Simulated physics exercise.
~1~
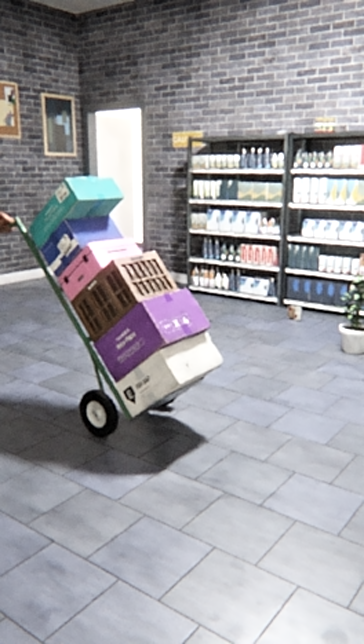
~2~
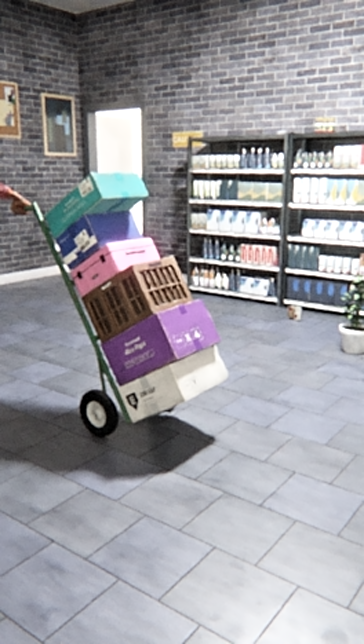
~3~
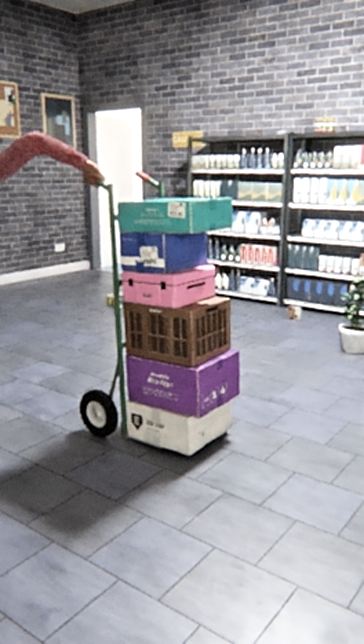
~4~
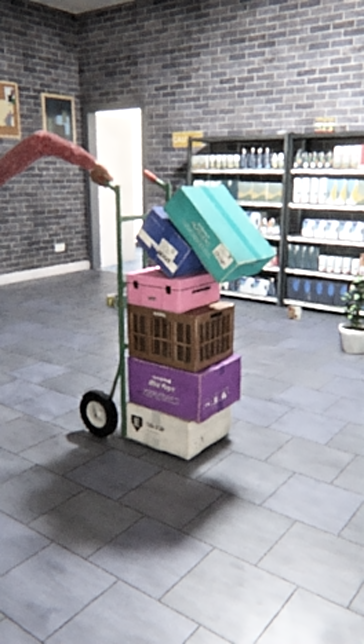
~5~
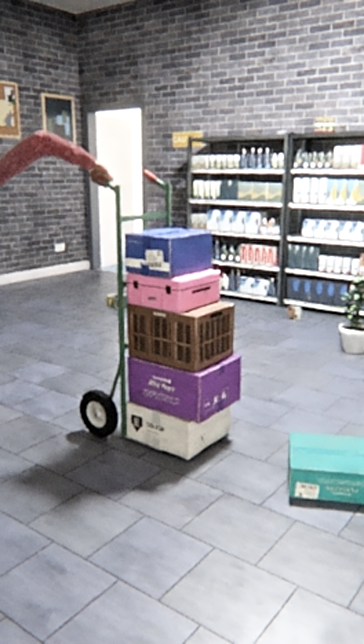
Stacked boxes on a green hand truck swinging upright in a tiled shop, the top turquoise box toppling to the floor at right.
